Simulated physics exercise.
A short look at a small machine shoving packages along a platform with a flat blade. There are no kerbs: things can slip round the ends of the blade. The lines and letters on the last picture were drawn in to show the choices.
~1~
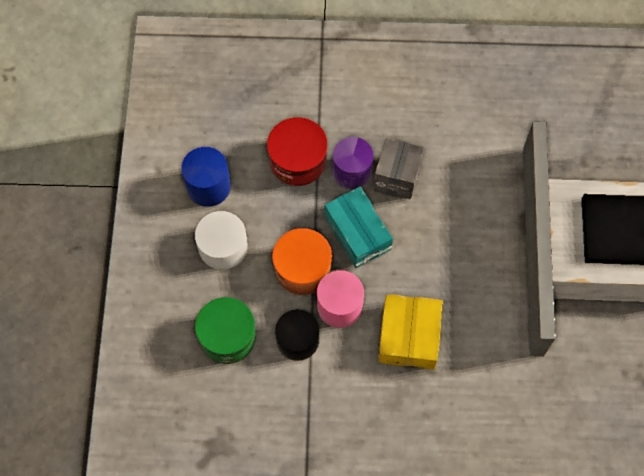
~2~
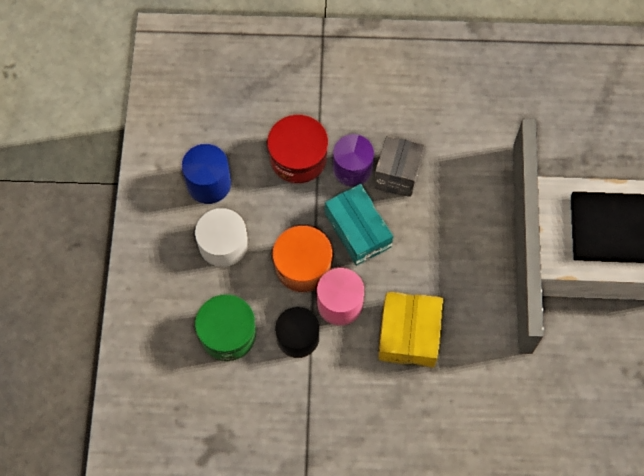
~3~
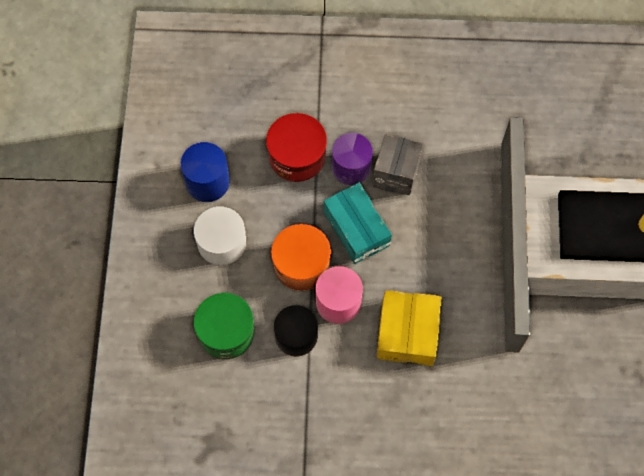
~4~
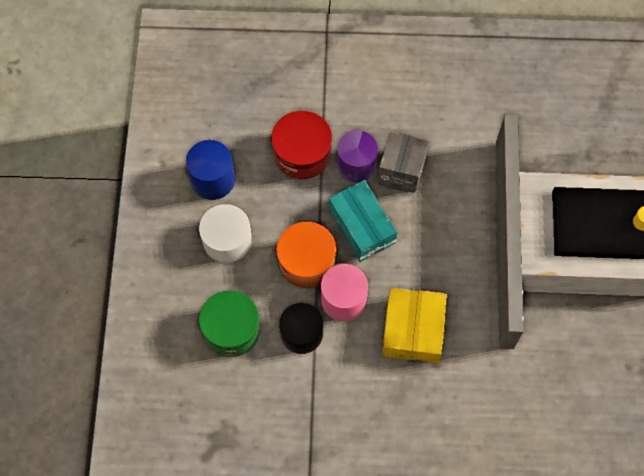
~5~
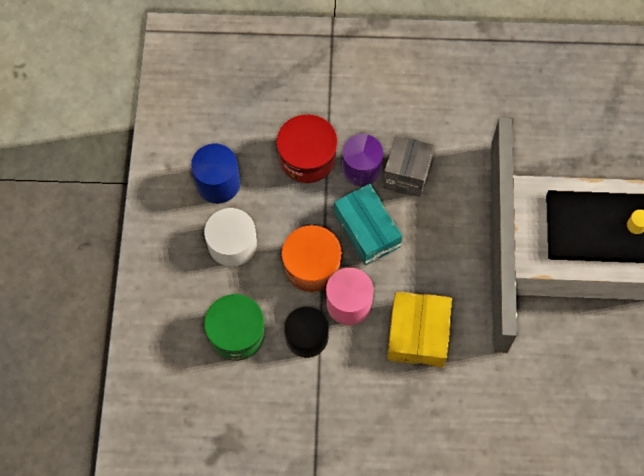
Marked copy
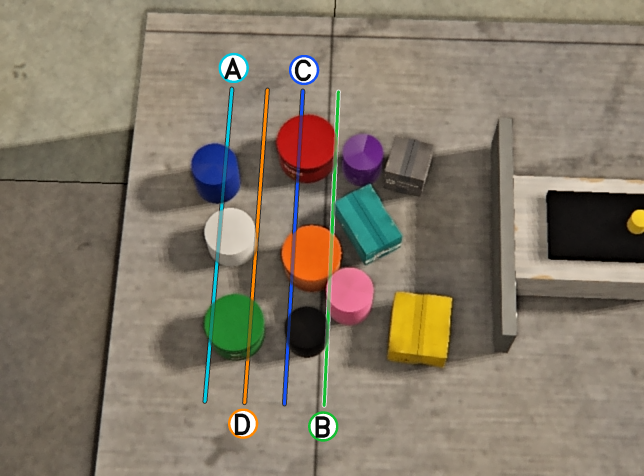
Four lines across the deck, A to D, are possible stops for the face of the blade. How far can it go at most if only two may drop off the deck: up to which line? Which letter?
As far as mark A.
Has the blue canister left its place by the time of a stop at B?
No.
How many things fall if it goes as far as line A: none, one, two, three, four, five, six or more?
Two.
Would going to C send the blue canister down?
By then, no.
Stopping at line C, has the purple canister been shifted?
By then, yes.
On the marked copy, A at (219, 236); B at (332, 240); C at (294, 239); D at (257, 237).
With A. Early on, robot (486, 222); black canister (293, 342); yellow parcel (363, 328).
Further on, robot (381, 219); green pail (160, 328); white canister (182, 226).
At the end, robot (303, 217); green pail over the edge; blue canister over the edge; two fallen.
As for the rest, B is within the limit but short; C is within the limit but short; D is within the limit but short.
